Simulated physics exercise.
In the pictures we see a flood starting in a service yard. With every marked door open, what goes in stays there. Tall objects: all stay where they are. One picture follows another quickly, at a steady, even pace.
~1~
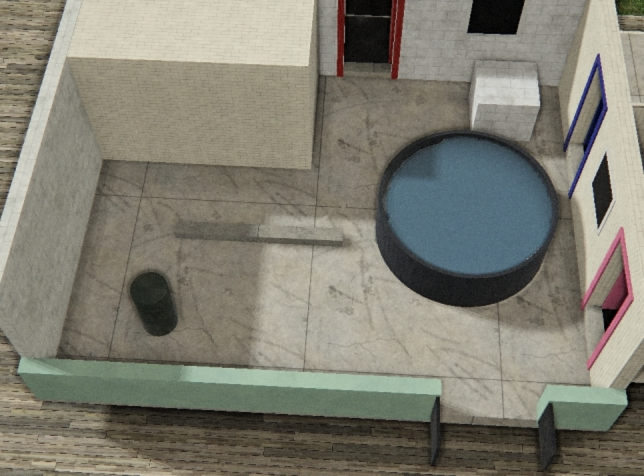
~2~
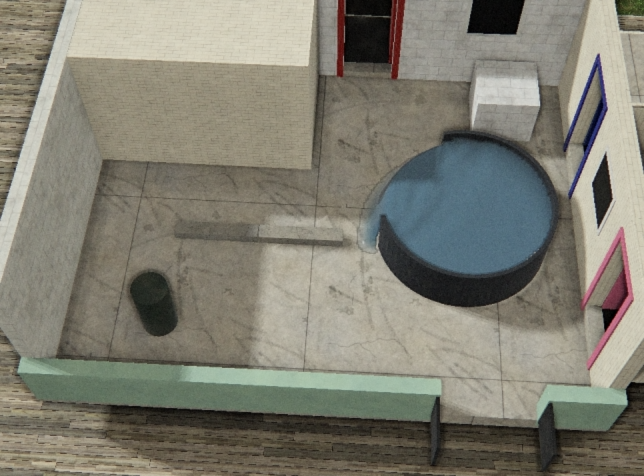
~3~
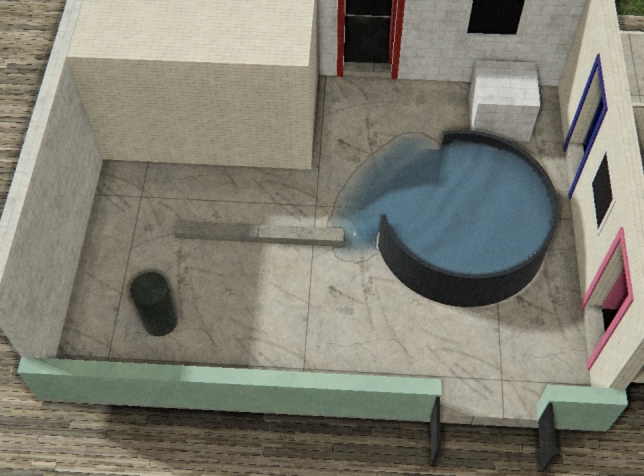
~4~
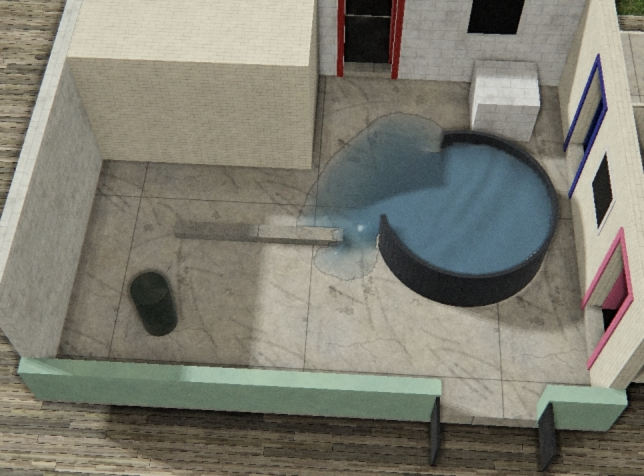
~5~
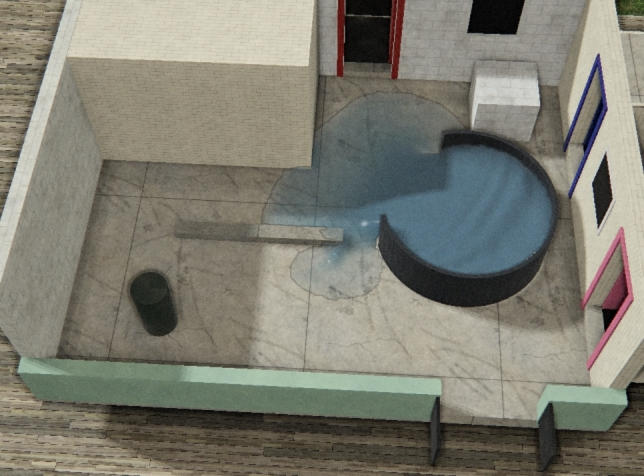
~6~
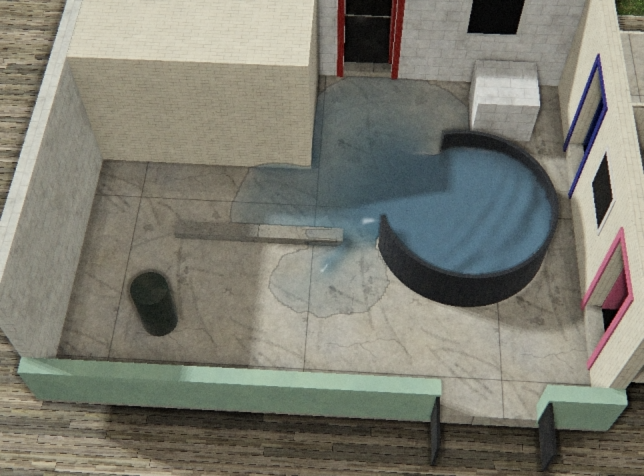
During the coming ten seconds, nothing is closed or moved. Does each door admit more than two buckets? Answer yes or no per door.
Answers: The blue door: No; the red door: Yes; the pink door: No.
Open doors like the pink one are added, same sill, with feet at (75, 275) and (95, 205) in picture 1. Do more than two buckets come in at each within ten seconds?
Well, the first one doesn't reach it and the other one overshoots.
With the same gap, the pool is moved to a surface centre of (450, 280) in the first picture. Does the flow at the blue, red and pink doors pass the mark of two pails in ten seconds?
Blue misses the limit, red tops the limit and pink misses the limit.
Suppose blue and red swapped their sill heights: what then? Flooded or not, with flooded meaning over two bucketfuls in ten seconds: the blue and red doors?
Well, the blue door breaks the cap, while the red door breaks the cap.
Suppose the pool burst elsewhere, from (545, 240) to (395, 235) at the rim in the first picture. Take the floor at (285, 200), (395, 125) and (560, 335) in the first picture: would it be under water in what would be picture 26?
Point by point: Unwetted; unwetted; soaked.
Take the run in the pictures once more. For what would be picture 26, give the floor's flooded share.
60 %.
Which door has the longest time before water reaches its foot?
It is the pink one.
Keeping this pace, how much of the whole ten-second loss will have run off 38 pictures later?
Roughly 65 %.
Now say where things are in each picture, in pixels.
The round pool at (468, 203) is whole and still, in the first picture.
Water pours out at (392, 187) and has run to (367, 247), in the second picture.
The front is at (341, 255), out from the gap at (392, 187), in the third picture.
The front is at (326, 267), out from the gap at (392, 189), in the fourth picture.
The front is at (302, 282), out from the gap at (392, 190), in the fifth picture.
The front is at (235, 228), out from the gap at (392, 189), in the sixth picture.
A moment on, water covers 40 % of the floor; the blue door not reached, the red door over two buckets in, the pink door not reached.
Next, water covers 40 % of the floor; the blue door not reached, the red door far over two buckets in, the pink door not reached.
Then, water covers 60 % of the floor; the blue door wet at the sill, nothing in, the red door far over two buckets in, the pink door not reached.
Later, water covers 95 % of the floor; the blue door wet at the sill, nothing in, the red door far over two buckets in, the pink door wet at the sill, nothing in.
In the end, water covers 95 % of the floor; the blue door wet at the sill, nothing in, the red door far over two buckets in, the pink door under two buckets in.
